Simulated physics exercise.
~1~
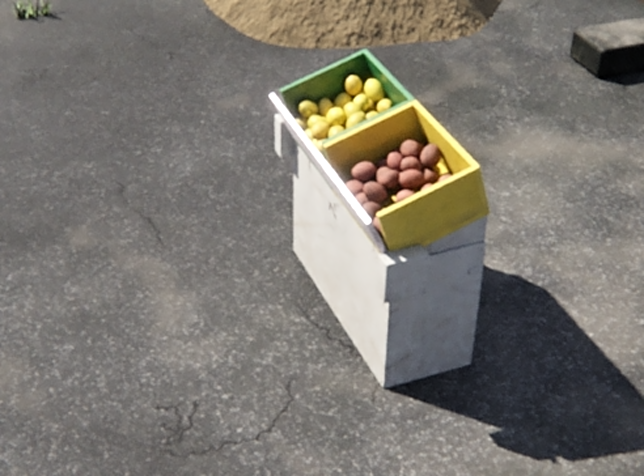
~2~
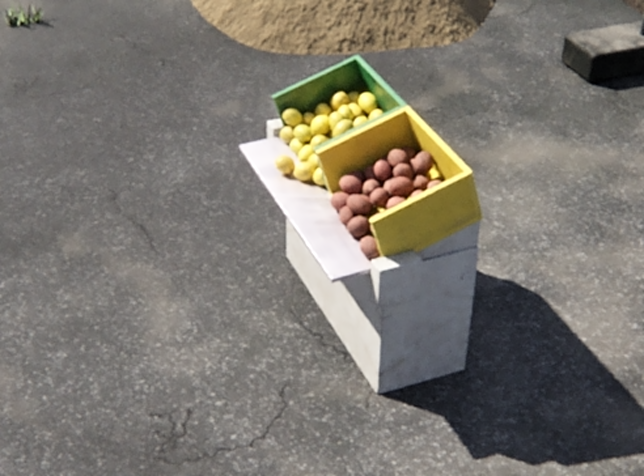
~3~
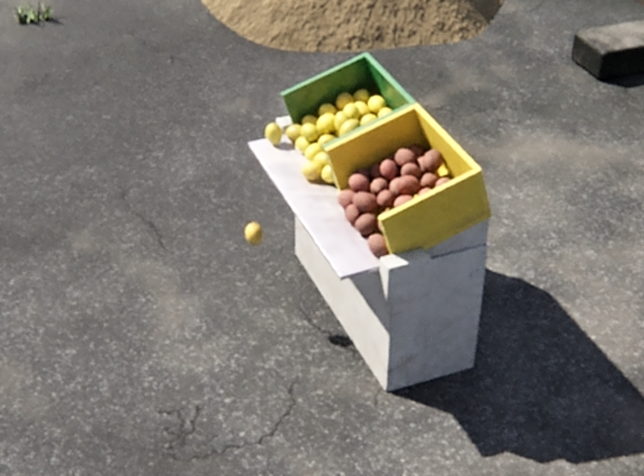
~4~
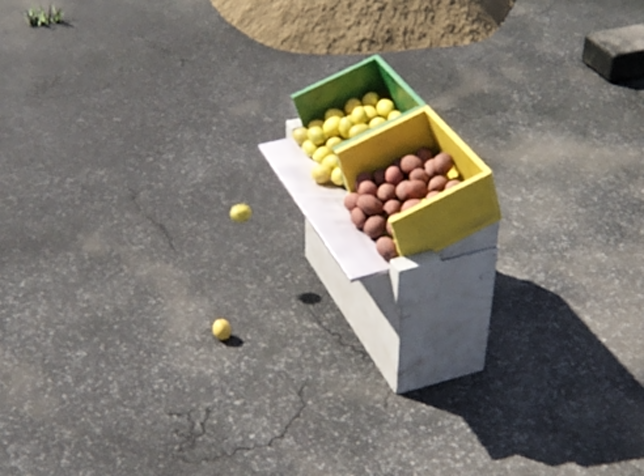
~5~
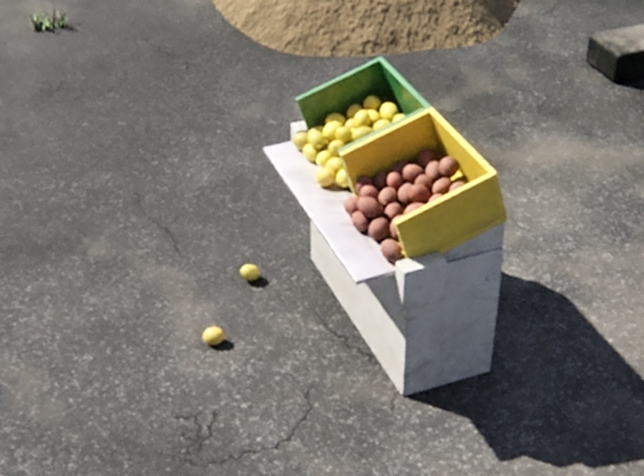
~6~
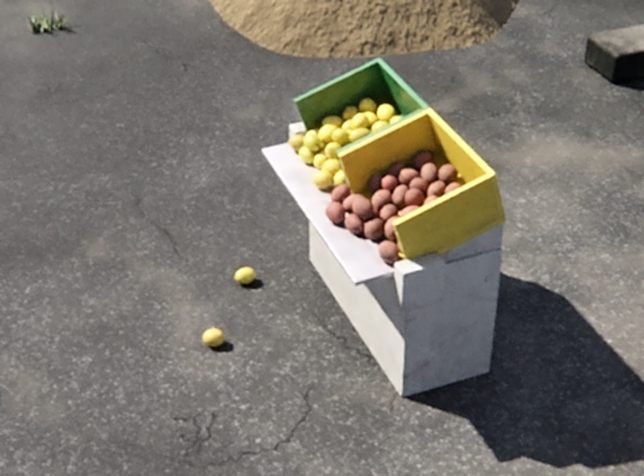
Yellow balls and red potatoes sliding onto a lowered white flap from tilted bins, two yellow ones dropping to the asphalt.
